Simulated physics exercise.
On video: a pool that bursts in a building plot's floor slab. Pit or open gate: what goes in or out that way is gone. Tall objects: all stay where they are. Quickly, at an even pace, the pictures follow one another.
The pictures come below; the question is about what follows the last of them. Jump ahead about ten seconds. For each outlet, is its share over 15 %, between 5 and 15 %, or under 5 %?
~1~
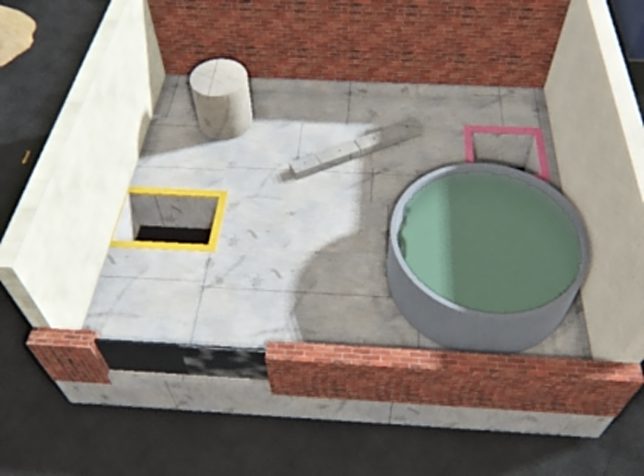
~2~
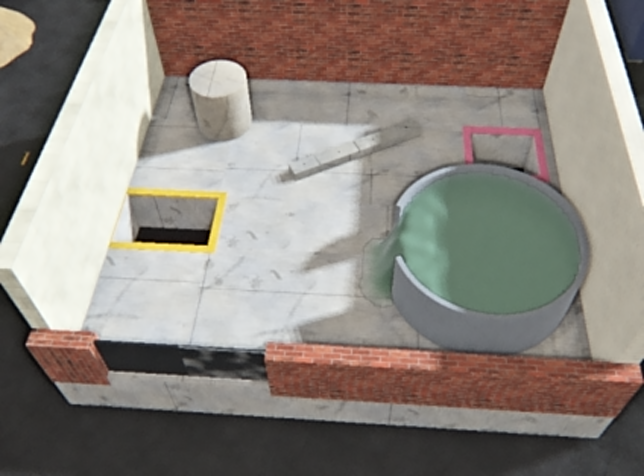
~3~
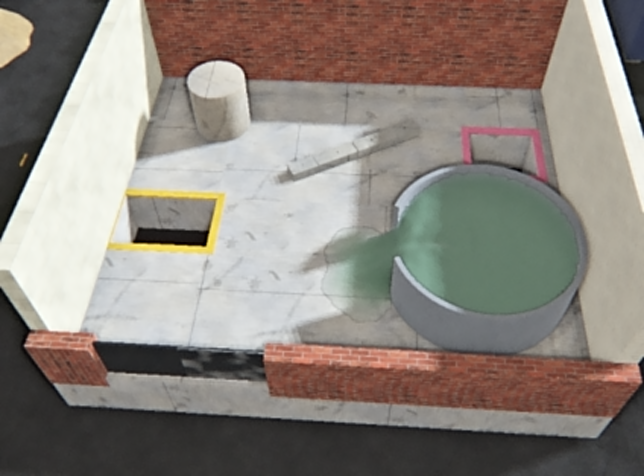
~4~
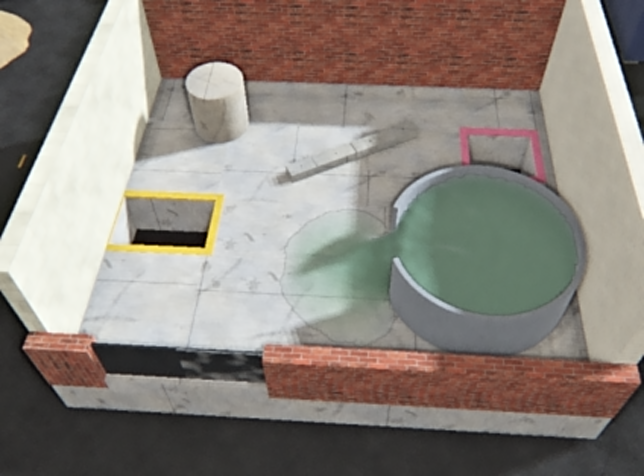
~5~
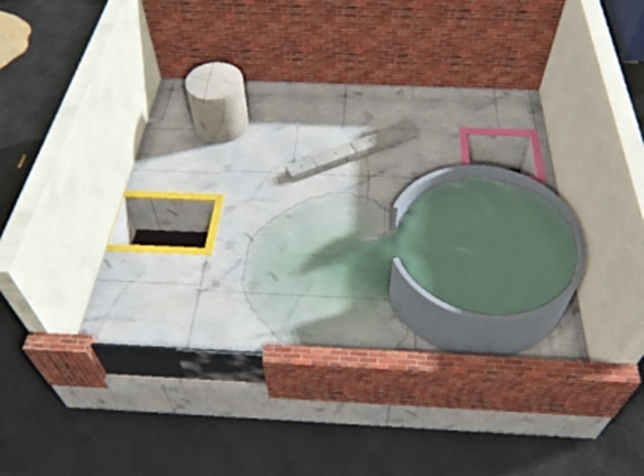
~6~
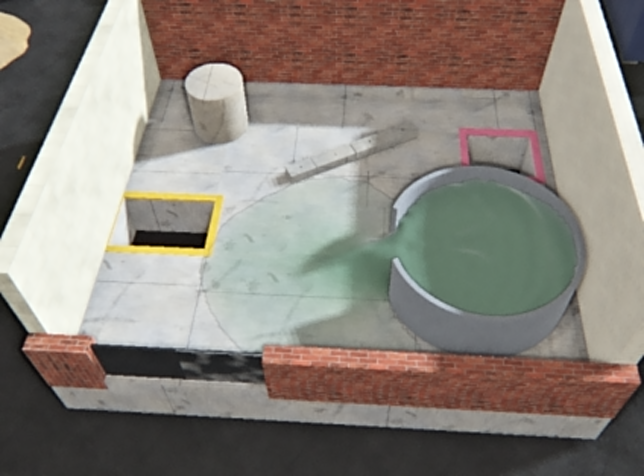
The gate gets hardly any of it - below five per cent. The pink pit gets hardly any of it - below five per cent. The yellow pit gets a big share of it - past fifteen per cent.
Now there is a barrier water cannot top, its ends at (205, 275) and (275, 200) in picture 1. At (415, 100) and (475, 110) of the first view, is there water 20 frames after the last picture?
Spared, then spared.
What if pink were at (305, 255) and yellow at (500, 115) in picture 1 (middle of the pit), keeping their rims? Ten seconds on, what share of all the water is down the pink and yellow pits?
Estimated shares - pink: 60 %; yellow: 0 %.
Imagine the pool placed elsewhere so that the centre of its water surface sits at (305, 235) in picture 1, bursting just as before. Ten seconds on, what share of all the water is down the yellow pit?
Roughly, in per cent: Yellow 60.
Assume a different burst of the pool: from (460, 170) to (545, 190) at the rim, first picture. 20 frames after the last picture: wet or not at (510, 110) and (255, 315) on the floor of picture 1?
The first would be drenched and the second still unwetted.
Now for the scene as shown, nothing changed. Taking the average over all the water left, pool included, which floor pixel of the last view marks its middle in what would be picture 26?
The spot I would choose is (353, 268).
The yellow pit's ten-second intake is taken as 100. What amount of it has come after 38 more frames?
Near 70 in a hundred.
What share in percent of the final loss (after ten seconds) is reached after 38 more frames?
Roughly 65 %.
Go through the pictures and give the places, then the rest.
The first picture shows still water in the round pool at (488, 238).
In the second picture, water pours out at (393, 257) and has run to (384, 242).
In the third picture, the front is at (337, 240), out from the gap at (391, 261).
In the fourth picture, water pours out at (389, 263) and has run to (295, 242).
In the fifth picture, the front is at (259, 238), out from the gap at (389, 262).
In the sixth picture, the front is at (211, 253), out from the gap at (389, 262).
A moment on, water covers 40 % of the floor; the gate 0 %, the pink pit 0 %, the yellow pit 2 %.
Next, water covers 50 % of the floor; the gate 0 %, the pink pit 0 %, the yellow pit 7 %.
Then, water covers 60 % of the floor; the gate 0 %, the pink pit 0 %, the yellow pit 17 %.
Later, water covers 75 % of the floor; the gate 0 %, the pink pit 0 %, the yellow pit 35 %.
In the end, water covers 85 % of the floor; the gate 0 %, the pink pit 1 %, the yellow pit 51 %.
